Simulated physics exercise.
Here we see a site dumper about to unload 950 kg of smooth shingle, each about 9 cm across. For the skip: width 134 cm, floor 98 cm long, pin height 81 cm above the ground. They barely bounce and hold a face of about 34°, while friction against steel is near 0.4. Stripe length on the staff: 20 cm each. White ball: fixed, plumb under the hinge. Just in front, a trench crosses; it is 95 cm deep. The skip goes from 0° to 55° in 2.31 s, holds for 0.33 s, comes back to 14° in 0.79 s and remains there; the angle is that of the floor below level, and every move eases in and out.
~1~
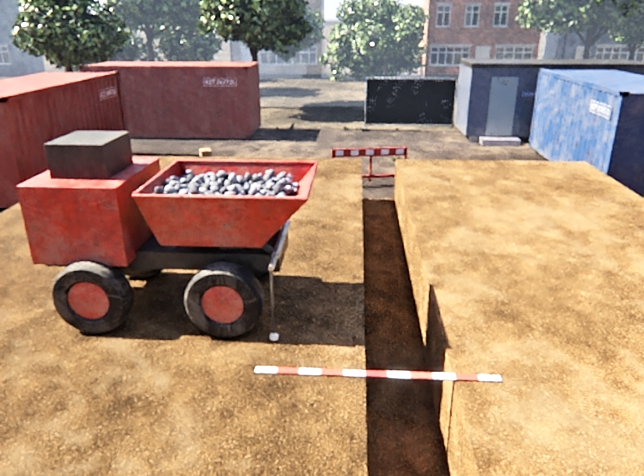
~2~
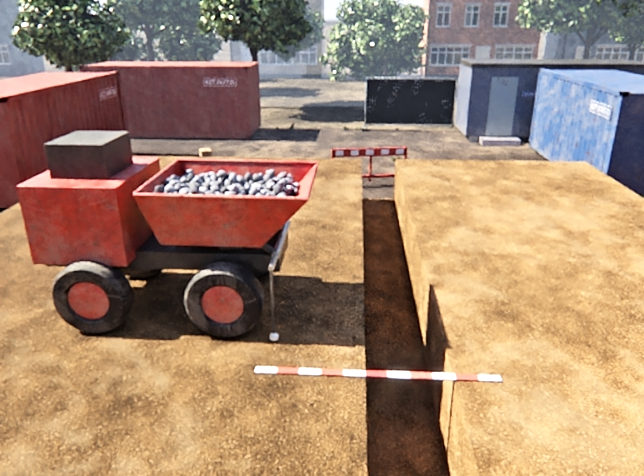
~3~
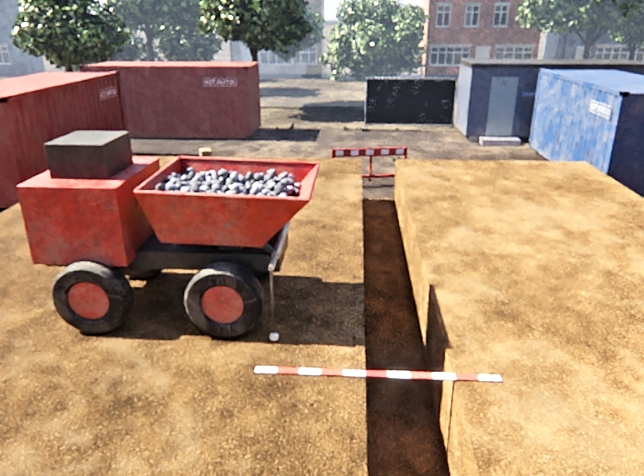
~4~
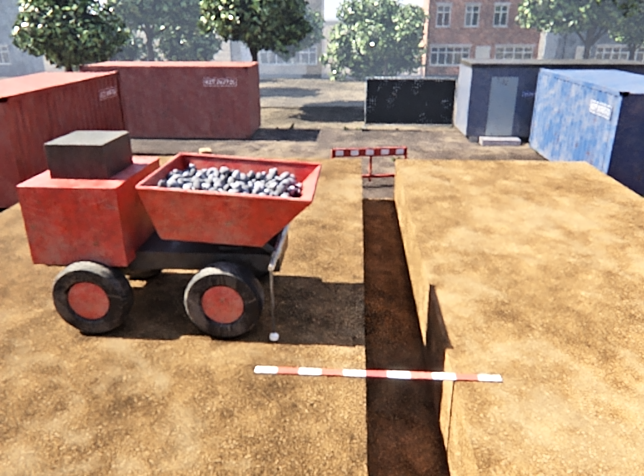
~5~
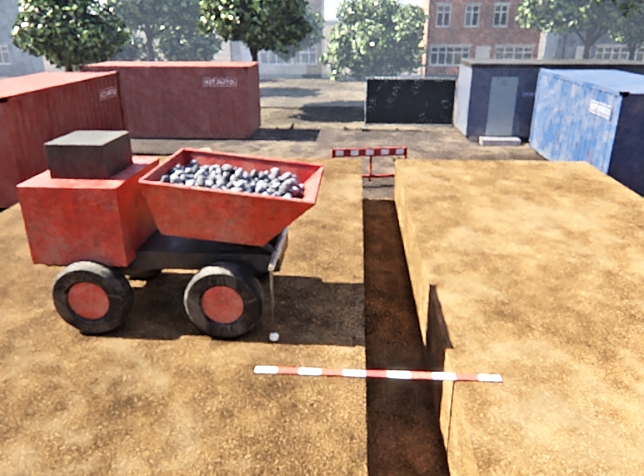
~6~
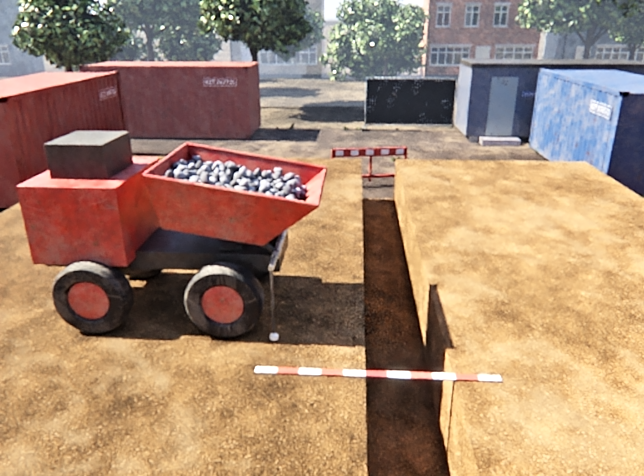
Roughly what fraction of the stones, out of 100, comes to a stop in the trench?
About 55 out of 100.
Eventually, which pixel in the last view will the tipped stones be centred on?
The middle should be near (401, 375).
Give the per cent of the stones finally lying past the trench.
I'd say close to 0 per cent of the whole load.
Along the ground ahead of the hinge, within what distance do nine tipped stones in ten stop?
Roughly 160 centimetres ahead of it along the ground.
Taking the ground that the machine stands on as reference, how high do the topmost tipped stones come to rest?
Some 10 cm above that level.
A little later the floor is at 46°; 100 % in the skip; the foremost stones are at (344, 220).
Then the floor is at 55°; 80 % in the skip, 3 % short of the trench, 17 % in the trench; the foremost stones are at (412, 327).
Later still the floor is at 14°; 39 % in the skip, 4 % short of the trench, 57 % in the trench; the foremost stones are at (431, 351).
In the end the floor is at 14°; 39 % in the skip, 4 % short of the trench, 57 % in the trench; the foremost stones are at (433, 357).
